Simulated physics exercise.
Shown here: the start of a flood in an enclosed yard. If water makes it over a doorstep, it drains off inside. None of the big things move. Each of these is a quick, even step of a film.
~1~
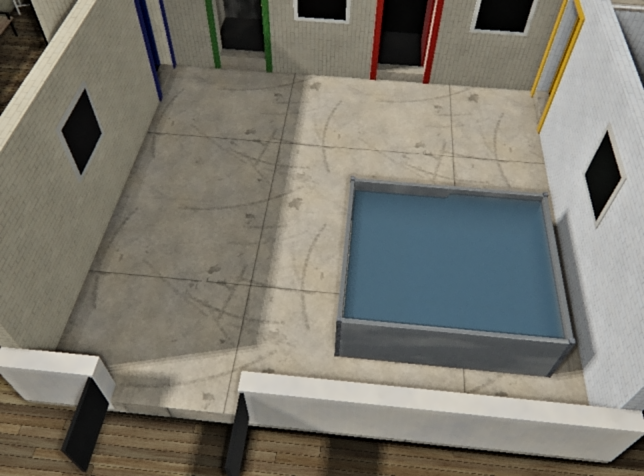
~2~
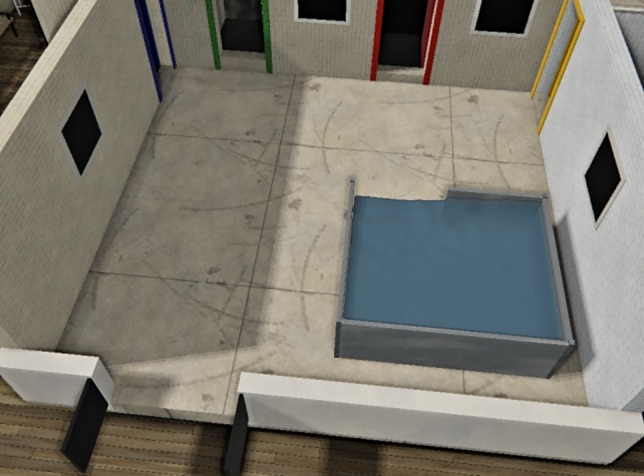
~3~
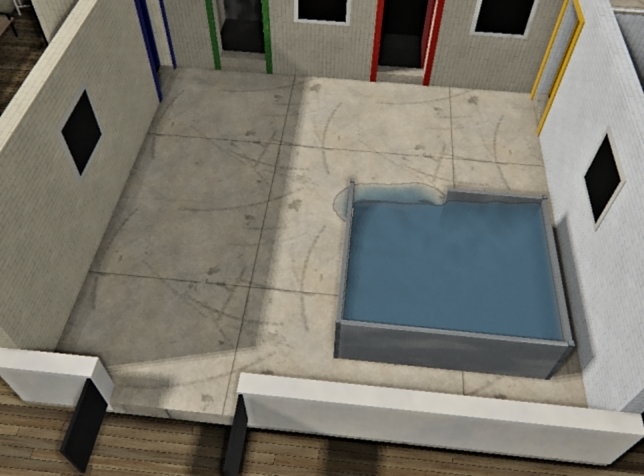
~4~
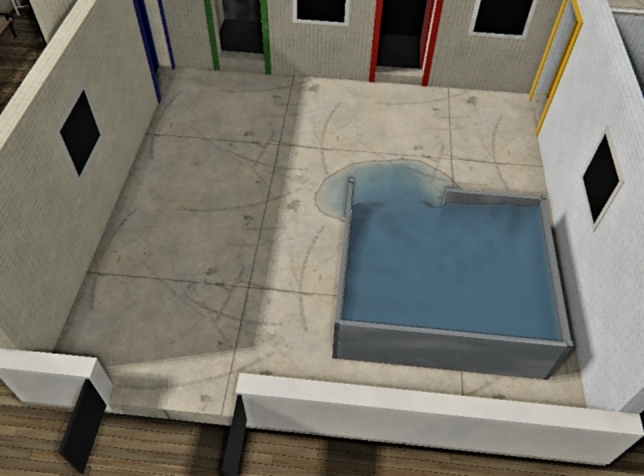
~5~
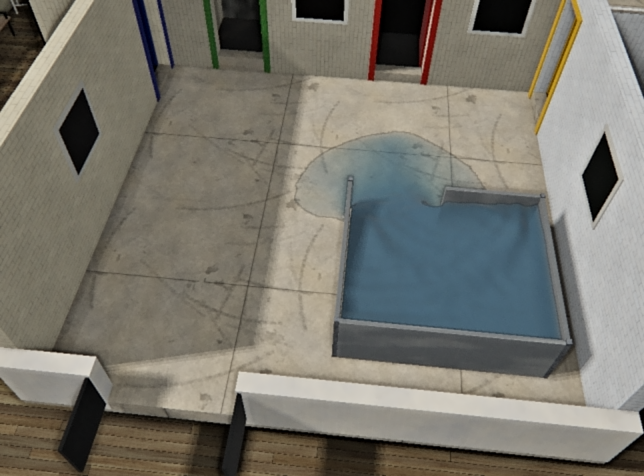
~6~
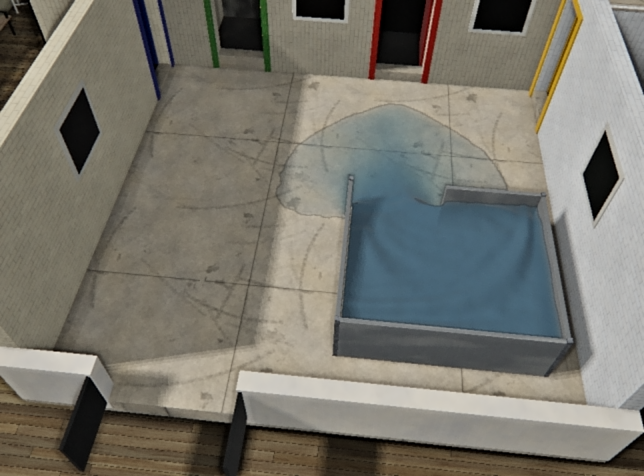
In a walled yard, water pouring through a gap in the tank's far side and spreading across the pale floor.
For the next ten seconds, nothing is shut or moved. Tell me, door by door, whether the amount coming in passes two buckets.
My prediction: The blue door will most likely exceed two buckets; the green door will most likely not exceed two buckets; the red door will most likely exceed two buckets; the yellow door will most likely exceed two buckets.
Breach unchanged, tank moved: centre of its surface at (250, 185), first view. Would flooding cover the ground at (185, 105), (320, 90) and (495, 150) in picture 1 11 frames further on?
Taking the three spots in turn, I'd say drenched, then drenched, then spared.
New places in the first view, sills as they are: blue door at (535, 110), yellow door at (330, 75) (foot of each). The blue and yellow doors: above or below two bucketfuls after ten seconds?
I'd say blue overflows, while yellow overflows.
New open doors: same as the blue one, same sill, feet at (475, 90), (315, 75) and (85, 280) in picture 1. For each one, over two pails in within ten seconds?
Taking the new doors in the order given: The first tops it, the second tops it, the third comes up short.
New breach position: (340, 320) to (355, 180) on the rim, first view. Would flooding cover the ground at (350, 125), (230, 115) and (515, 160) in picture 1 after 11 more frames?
The first point is spared, the second soaked, the third spared.
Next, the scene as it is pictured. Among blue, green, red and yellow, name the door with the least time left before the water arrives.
Go with the red door.
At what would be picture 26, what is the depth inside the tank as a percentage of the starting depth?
Estimate: Around 44 %.
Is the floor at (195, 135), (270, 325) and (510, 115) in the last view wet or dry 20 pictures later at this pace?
First swamped, then spared, then swamped.
A moment on, water covers 35 % of the floor; the blue door not reached, the green door not reached, the red door over two buckets in, the yellow door not reached.
Next, water covers 45 % of the floor; the blue door not reached, the green door wet at the sill, nothing in, the red door far over two buckets in, the yellow door under two buckets in.
Then, water covers 50 % of the floor; the blue door far over two buckets in, the green door wet at the sill, nothing in, the red door far over two buckets in, the yellow door over two buckets in.
Later, water covers 80 % of the floor; the blue door far over two buckets in, the green door wet at the sill, nothing in, the red door far over two buckets in, the yellow door far over two buckets in.
In the end, water covers 95 % of the floor; the blue door far over two buckets in, the green door wet at the sill, nothing in, the red door far over two buckets in, the yellow door far over two buckets in.
